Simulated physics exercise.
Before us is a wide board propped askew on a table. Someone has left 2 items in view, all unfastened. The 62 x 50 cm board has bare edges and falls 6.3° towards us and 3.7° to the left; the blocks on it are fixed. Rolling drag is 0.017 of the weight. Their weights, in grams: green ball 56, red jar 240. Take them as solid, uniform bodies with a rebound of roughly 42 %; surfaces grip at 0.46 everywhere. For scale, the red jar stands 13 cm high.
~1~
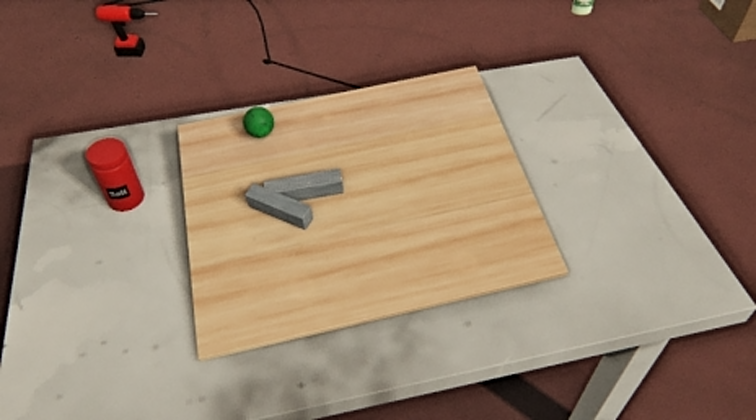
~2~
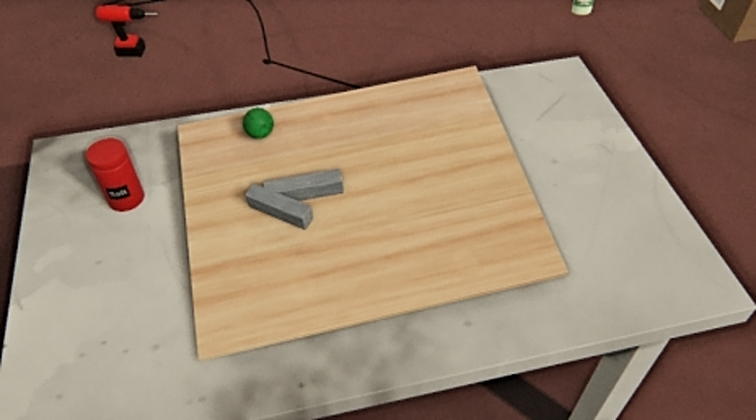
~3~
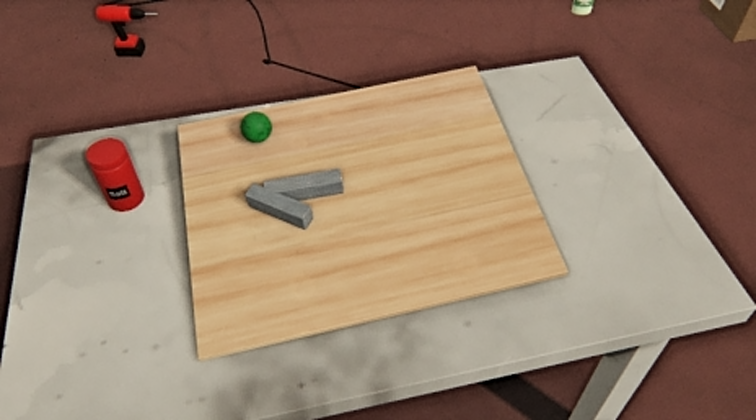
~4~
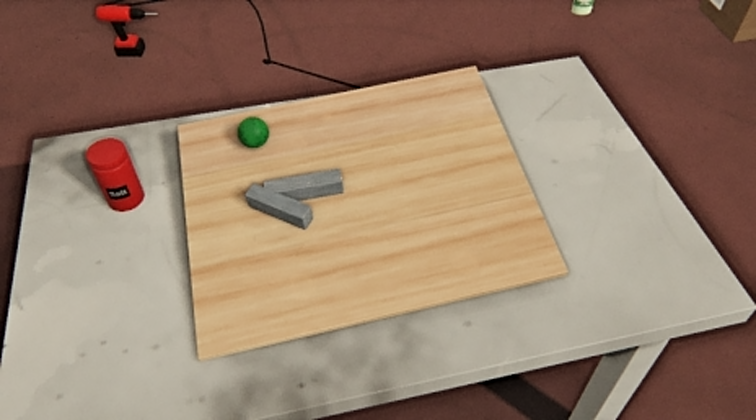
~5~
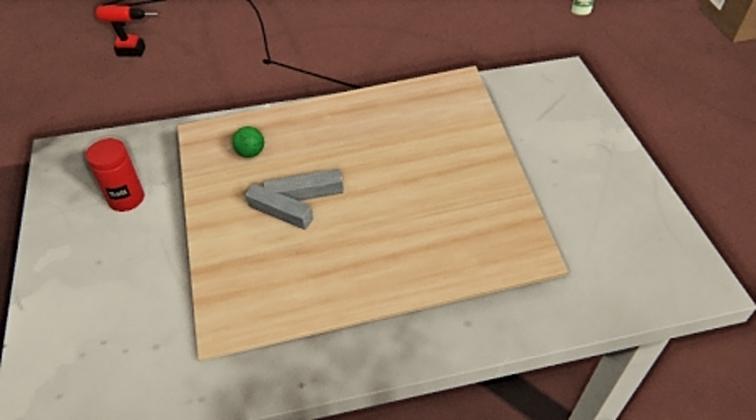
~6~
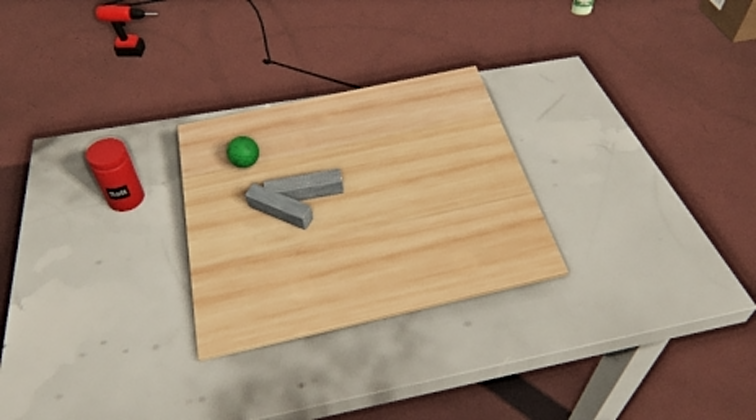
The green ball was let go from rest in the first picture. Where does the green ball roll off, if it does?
The answer: Left edge.
Then, 0.40 s on from there, 20 cm of board to the near edge; green ball near (197, 240).
Then, 0.60 s on from there, it has gone over the left edge; green ball near (160, 318).
In the end, it has gone over the left edge; red jar under 8 cm from the start.
